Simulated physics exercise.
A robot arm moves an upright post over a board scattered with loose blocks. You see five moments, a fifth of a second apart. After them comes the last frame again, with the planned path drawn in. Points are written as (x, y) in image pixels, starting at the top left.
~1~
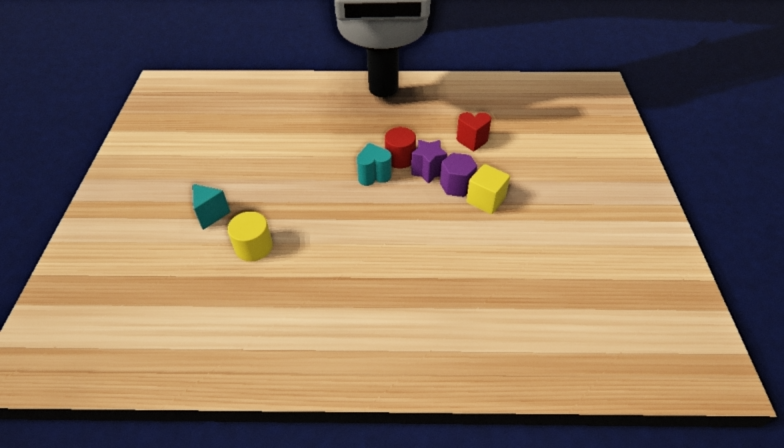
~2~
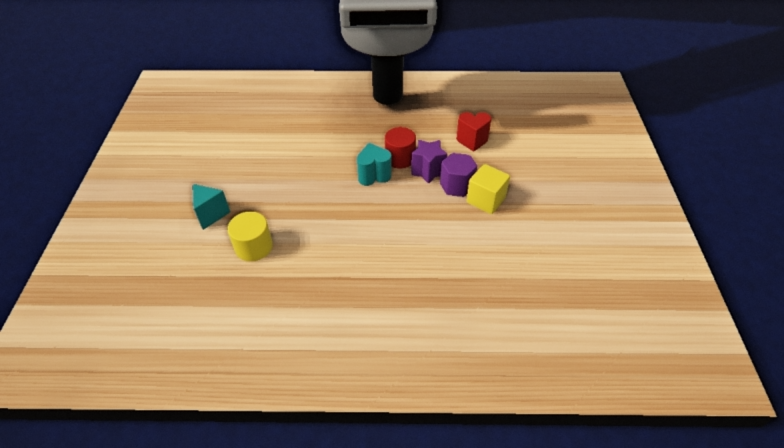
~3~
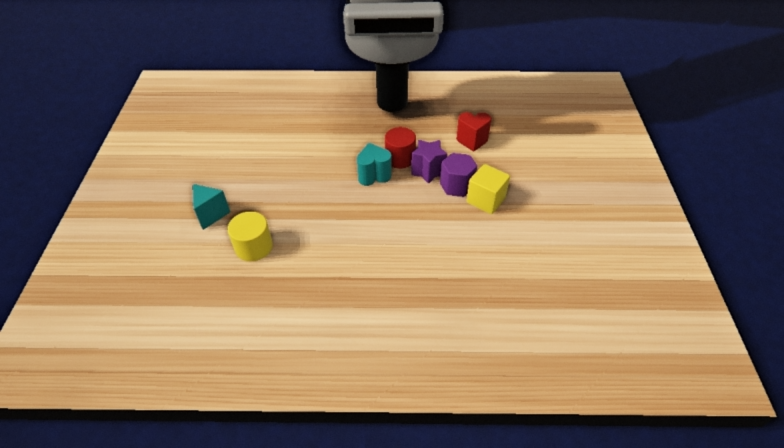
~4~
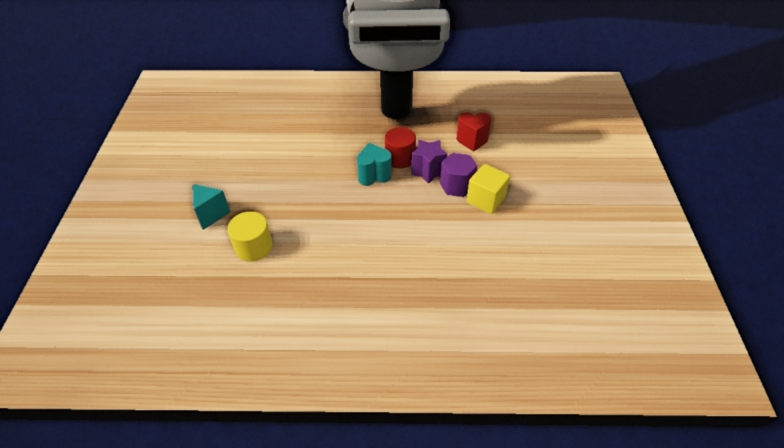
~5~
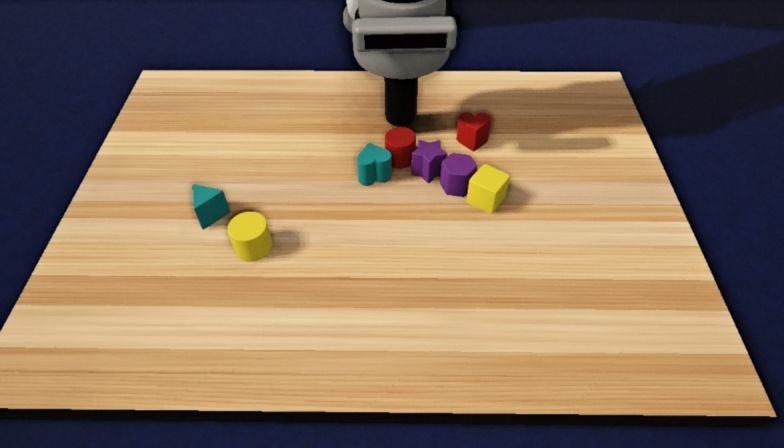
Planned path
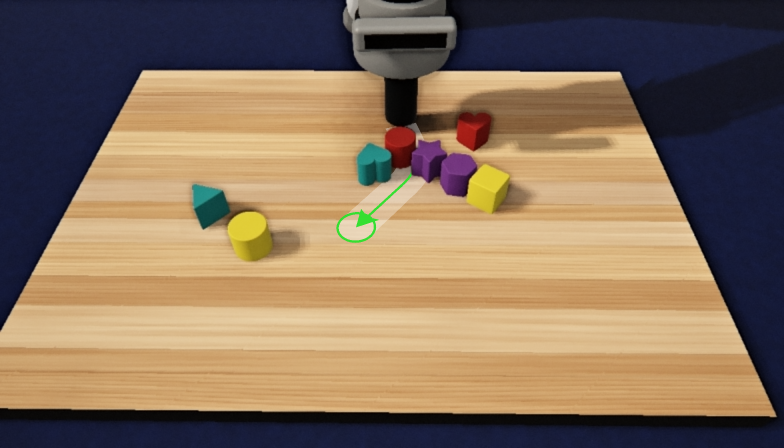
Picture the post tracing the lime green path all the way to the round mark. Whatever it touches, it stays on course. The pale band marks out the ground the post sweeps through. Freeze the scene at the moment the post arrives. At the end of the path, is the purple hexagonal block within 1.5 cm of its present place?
That would be a yes.
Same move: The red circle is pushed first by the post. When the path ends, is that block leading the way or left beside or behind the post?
Before the post.
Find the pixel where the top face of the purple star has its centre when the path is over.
My best guess is (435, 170).
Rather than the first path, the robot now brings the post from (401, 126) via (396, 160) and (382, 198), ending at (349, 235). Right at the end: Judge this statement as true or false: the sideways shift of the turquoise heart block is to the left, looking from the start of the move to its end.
That claim is false.
The line goes from (401, 126) by way of (415, 159) and (393, 193) to (356, 227).
The first path, step by step. One third of the way, post at (415, 152); turquoise heart block at (368, 159), turned 35° clockwise; red circle at (399, 157); purple star at (432, 155), turned 35° anticlockwise.
Two thirds of the way, post at (393, 186); turquoise heart block at (363, 163), turned 75° clockwise; red circle at (372, 193); purple star at (435, 170), turned 65° anticlockwise; purple hexagonal block at (466, 168).
At the end, post at (356, 220); turquoise heart block at (361, 163), turned 85° clockwise; red circle at (335, 231); purple star at (435, 170), turned 65° anticlockwise; purple hexagonal block at (466, 168); red heart block unmoved.
